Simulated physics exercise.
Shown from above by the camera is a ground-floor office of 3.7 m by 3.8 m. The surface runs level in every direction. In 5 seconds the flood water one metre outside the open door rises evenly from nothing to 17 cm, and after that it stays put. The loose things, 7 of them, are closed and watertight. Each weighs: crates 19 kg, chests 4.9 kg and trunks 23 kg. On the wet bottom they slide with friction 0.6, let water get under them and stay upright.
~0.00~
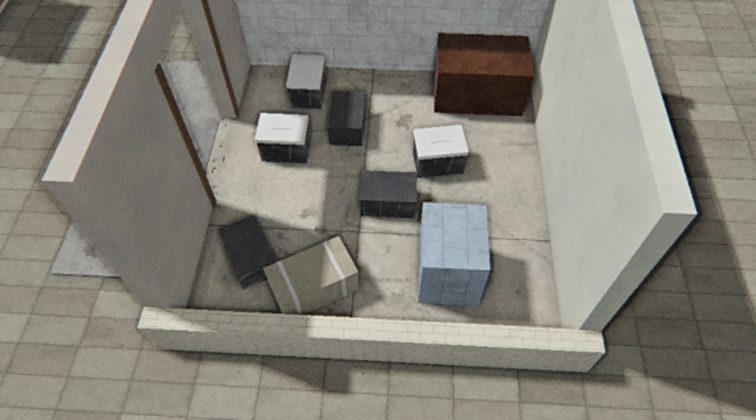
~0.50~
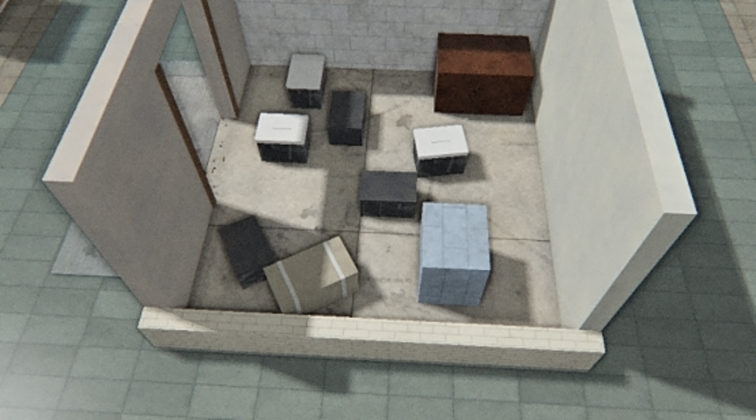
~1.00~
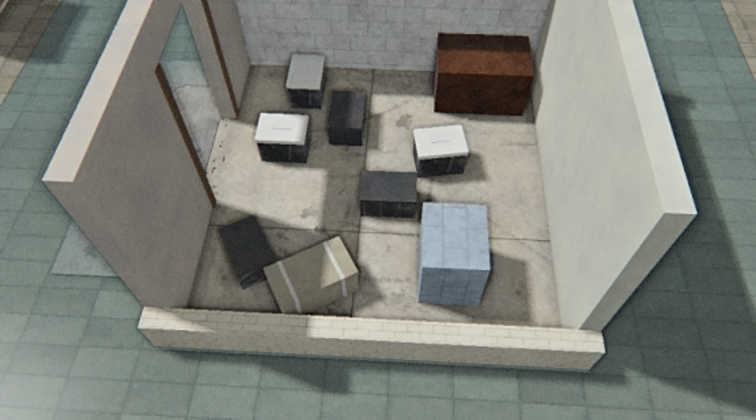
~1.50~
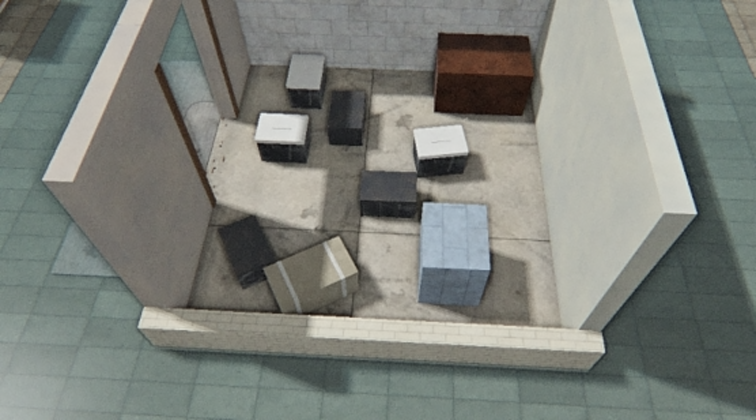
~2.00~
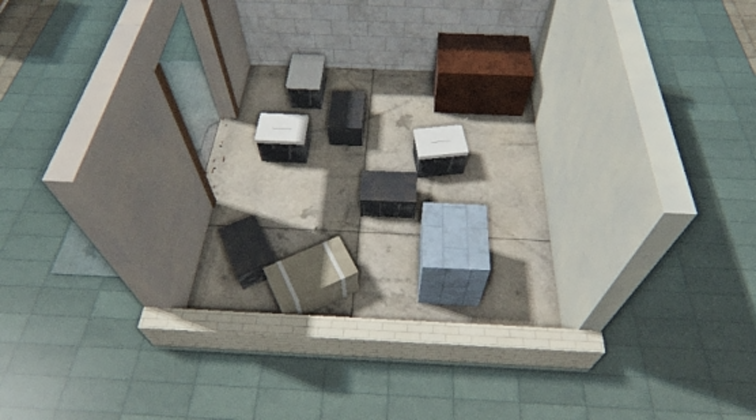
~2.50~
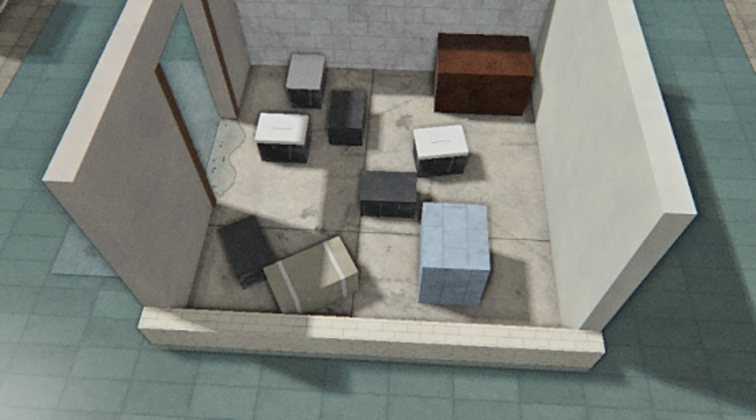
In the video, scattered boxes stay still inside a walled room seen from above, while the paving outside turns from grey to blue-green under water, and a small patch of water then spreads through the doorway on the left.
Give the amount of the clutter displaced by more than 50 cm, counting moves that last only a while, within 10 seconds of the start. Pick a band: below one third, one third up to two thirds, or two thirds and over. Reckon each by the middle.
The share is one third up to two thirds.
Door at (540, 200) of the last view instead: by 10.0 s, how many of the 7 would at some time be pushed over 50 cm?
That gives 1 of them.
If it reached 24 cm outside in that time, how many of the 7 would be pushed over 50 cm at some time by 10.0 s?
Count: 5.
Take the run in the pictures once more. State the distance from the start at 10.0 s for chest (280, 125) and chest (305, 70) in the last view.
In turn: 200 cm, 30 cm.
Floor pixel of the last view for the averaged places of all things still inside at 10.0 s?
Somewhere near (385, 172).
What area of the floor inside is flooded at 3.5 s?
1.0 m2.
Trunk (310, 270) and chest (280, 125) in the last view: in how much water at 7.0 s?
Around 4 cm and 7 cm.
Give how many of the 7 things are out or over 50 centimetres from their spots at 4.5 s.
At that time I count 0.
After 3.5 s 0 of 7 are over 50 cm from their spots; 0 afloat.
After 4.5 s 0 of 7 are over 50 cm from their spots; 0 afloat.
After 7.0 s 2 of 7 are over 50 cm from their spots; 2 afloat.
After 10.0 s 3 of 7 are over 50 cm from their spots, and 4 have been at some point; 4 afloat.
